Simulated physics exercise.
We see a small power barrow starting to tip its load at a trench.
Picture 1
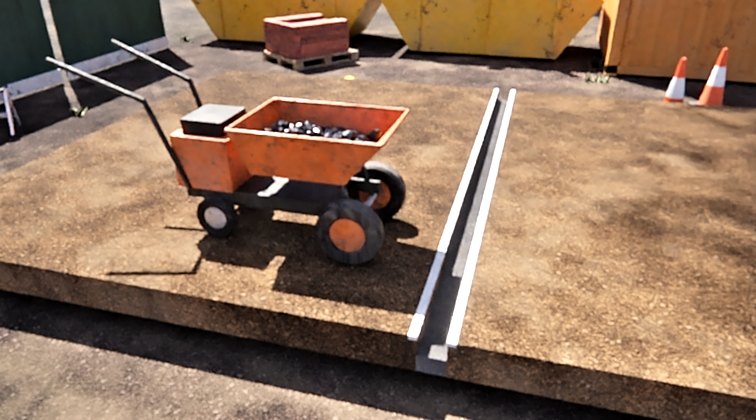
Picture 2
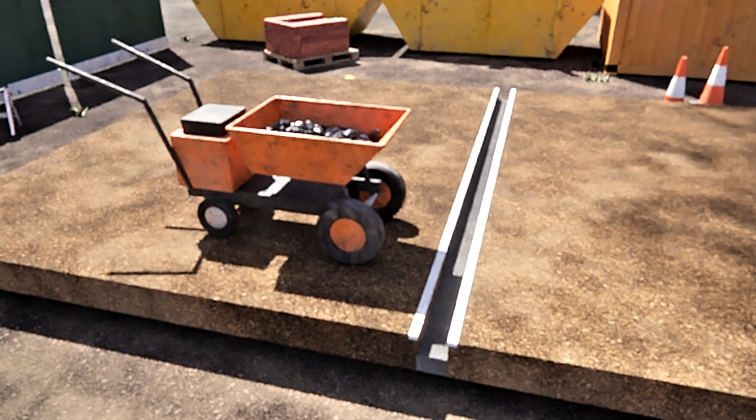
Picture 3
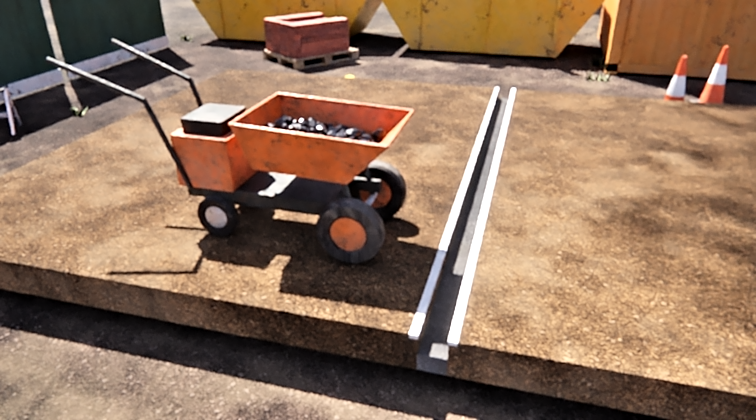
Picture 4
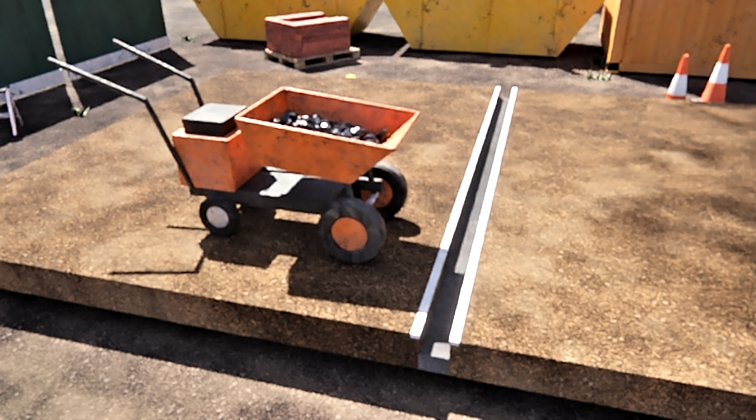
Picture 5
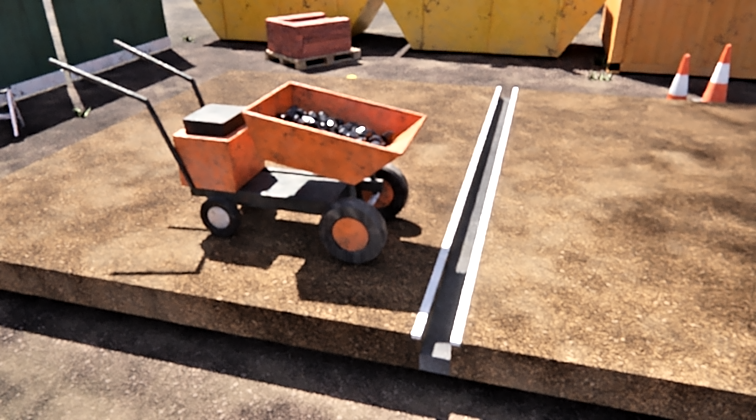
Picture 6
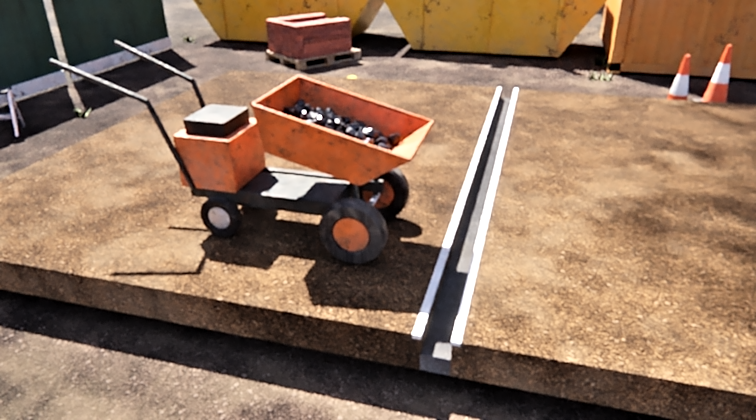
An orange power barrow's skip of dark lumps gradually tilts forward beside a narrow trench.
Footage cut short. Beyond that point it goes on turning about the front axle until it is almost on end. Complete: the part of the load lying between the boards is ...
Less than half.
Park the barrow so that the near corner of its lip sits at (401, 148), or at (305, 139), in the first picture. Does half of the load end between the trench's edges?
Note: Stop one, a minority share; stop two, a minority share.
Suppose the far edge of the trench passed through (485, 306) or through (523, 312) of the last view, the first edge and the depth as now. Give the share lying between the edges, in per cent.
About 60 and 100 per cent.
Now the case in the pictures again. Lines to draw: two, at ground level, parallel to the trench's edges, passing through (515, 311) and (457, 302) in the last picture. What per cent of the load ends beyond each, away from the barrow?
30 % and 70 %, in that order.
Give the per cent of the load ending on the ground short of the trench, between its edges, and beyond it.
In percent, short 0, between 30 and beyond 65.
Just after the last frame, skip tipped steeply; every one in the skip.
A moment on, skip tipped right over; the larger part in the skip; just a few in or heaped over the trench; about a tenth beyond it; just a few falling.
Further on, skip tipped right over; about a tenth in the skip; roughly a quarter in or heaped over the trench; roughly two thirds beyond it.
When it is over, skip tipped right over; about a tenth in the skip; roughly a quarter in or heaped over the trench; roughly two thirds beyond it.
